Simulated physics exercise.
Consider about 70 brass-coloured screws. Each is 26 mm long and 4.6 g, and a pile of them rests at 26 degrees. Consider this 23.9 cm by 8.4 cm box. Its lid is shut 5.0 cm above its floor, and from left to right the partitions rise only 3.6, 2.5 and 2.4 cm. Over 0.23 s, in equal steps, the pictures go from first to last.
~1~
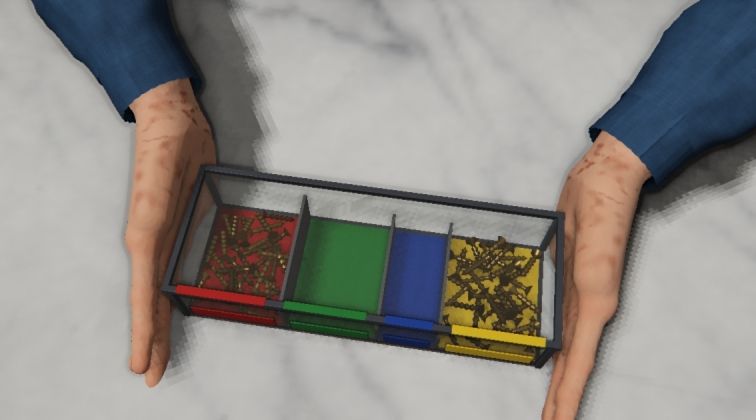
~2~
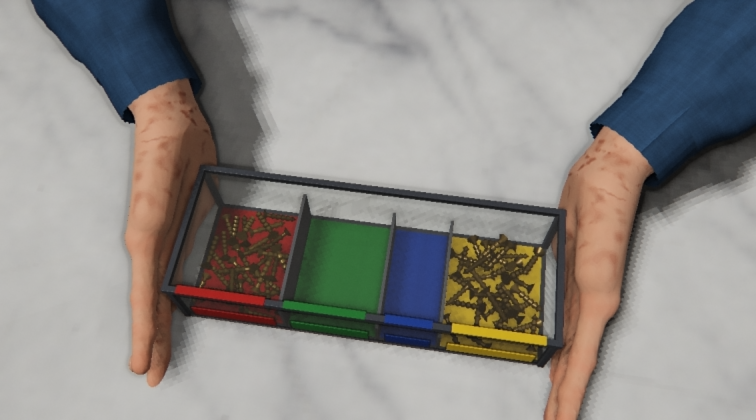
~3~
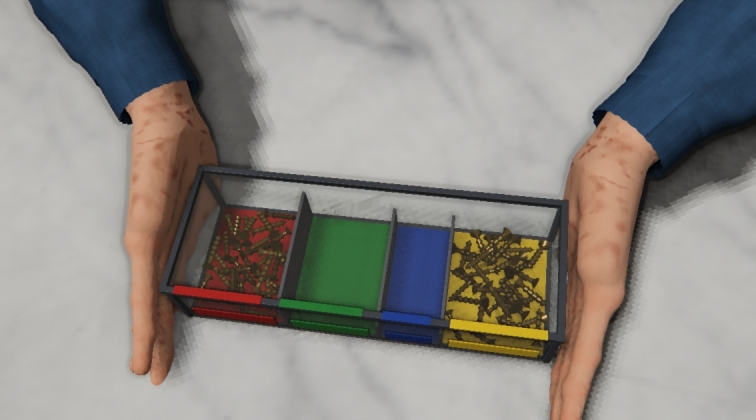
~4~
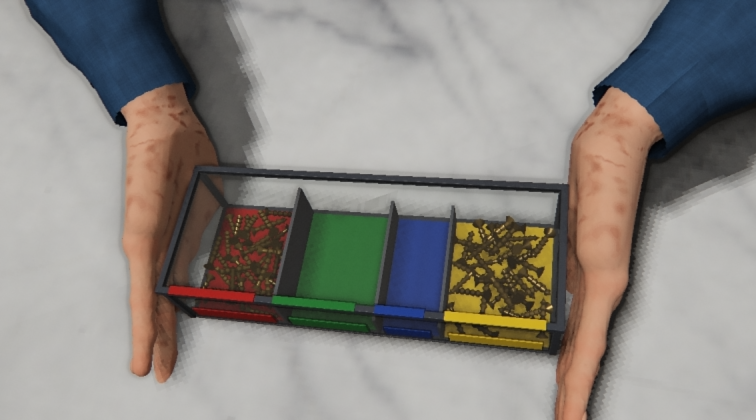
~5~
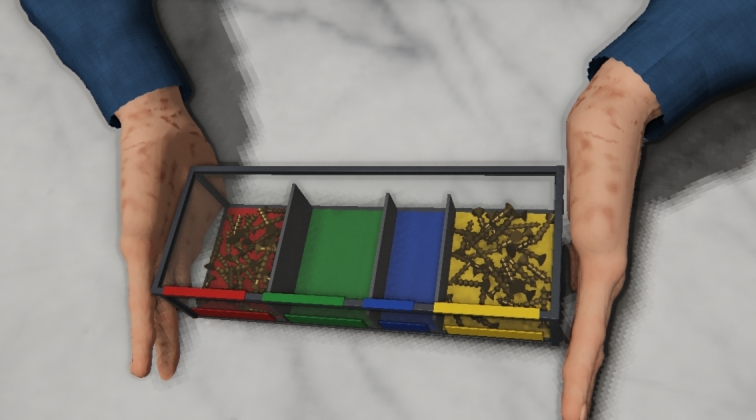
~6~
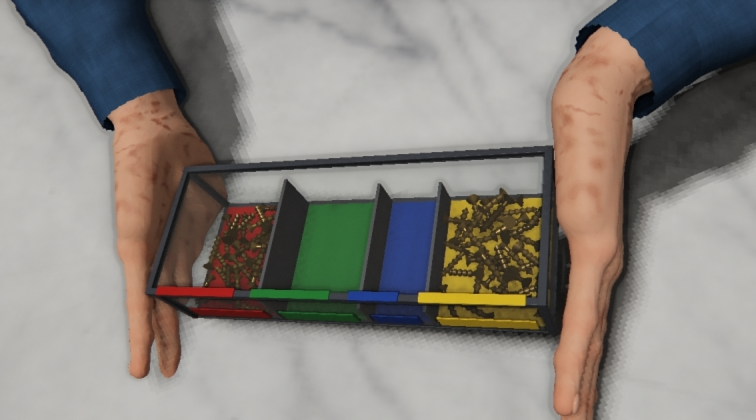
The video shows two hands holding a clear-sided box with red, green, blue and yellow compartments and gradually tilting it toward its left front corner, while brass-coloured screws remain in the red and yellow sections, leaving the middle two empty.
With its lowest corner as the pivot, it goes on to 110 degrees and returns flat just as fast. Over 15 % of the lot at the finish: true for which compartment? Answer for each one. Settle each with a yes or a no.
For red compartment, yes; for blue compartment, no; for green compartment, no; for yellow compartment, no.
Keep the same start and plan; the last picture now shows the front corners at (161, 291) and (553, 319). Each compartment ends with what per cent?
Red 95 %, blue 0 %, green 10 %, yellow 0 %.
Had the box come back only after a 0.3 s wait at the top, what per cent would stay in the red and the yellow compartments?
Then, in per cent: Red 100; yellow 0.
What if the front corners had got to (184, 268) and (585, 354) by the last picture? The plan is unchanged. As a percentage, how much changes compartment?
Then roughly 20 per cent.
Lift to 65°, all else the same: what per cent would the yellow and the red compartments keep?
Then yellow would get 45 per cent and red 50 per cent.
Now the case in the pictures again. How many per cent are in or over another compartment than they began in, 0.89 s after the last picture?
50 %.
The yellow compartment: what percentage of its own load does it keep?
My estimate is roughly 0 percent.
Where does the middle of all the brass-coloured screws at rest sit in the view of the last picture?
Near (238, 268).
Then, 0.89 s after the last picture, tilt 110 degrees; red 55 %, blue 20 %, green 20 %, yellow 5 %.
Then, 1.48 s after the last picture, tilt 48 degrees; red 95 %, green 5 %.
Then, 2.12 s after the last picture, tilt 0 degrees; red 95 %, green 5 %.
In the end, red 95 %, blue 0 %, green 5 %, yellow 0 %.
